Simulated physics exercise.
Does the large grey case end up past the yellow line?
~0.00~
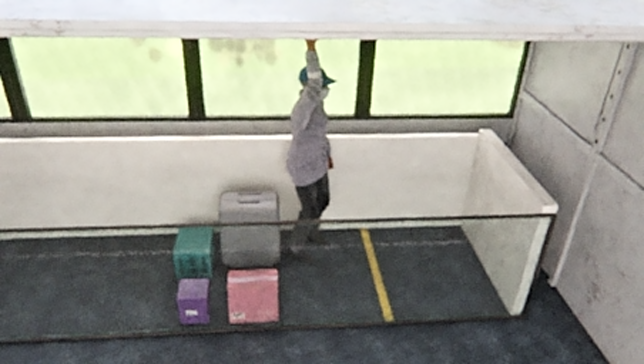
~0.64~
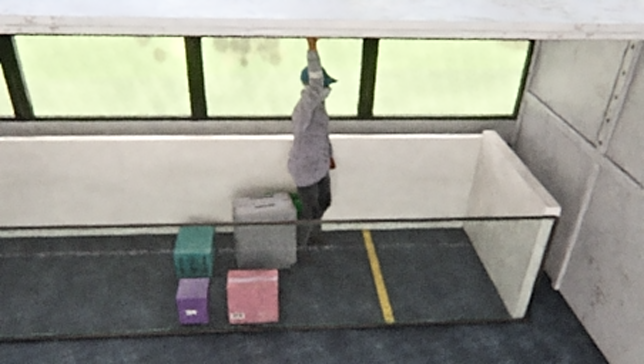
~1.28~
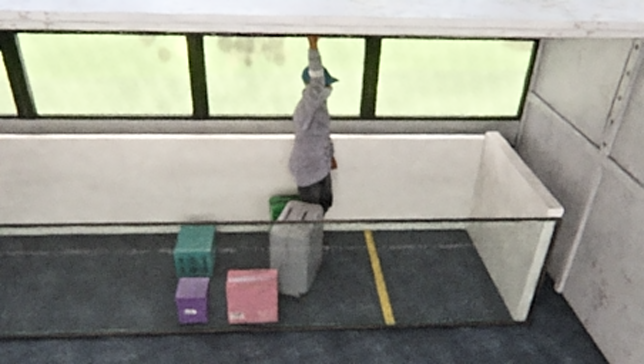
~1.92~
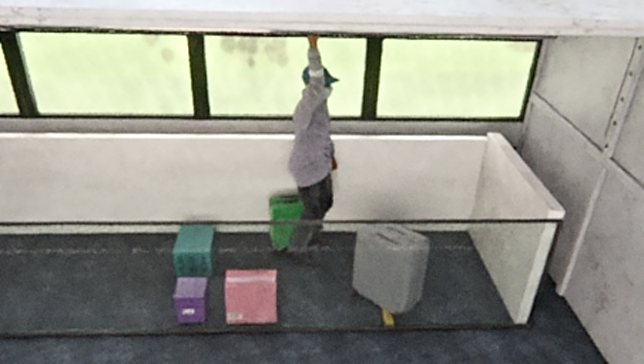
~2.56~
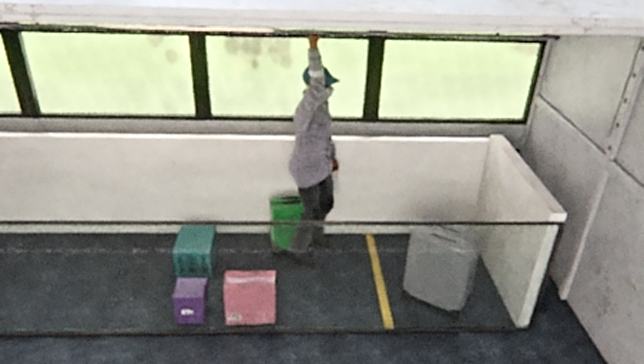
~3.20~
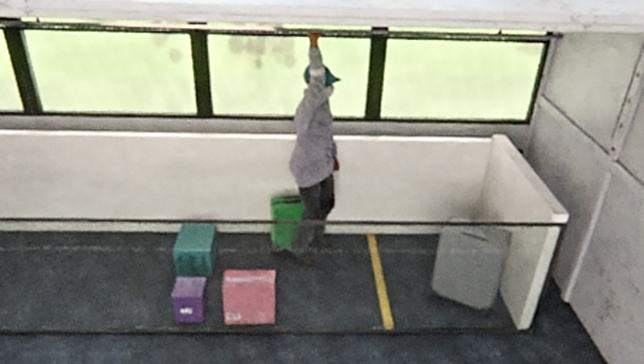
Yes, the large grey case crosses the yellow line and ends up on its right side, near the end wall.
The clip shows a person standing with one arm raised as a large grey case slides right from beside a teal crate, revealing a green case, and crosses a yellow line, ending near the right-hand wall while the other items remain left of the line.
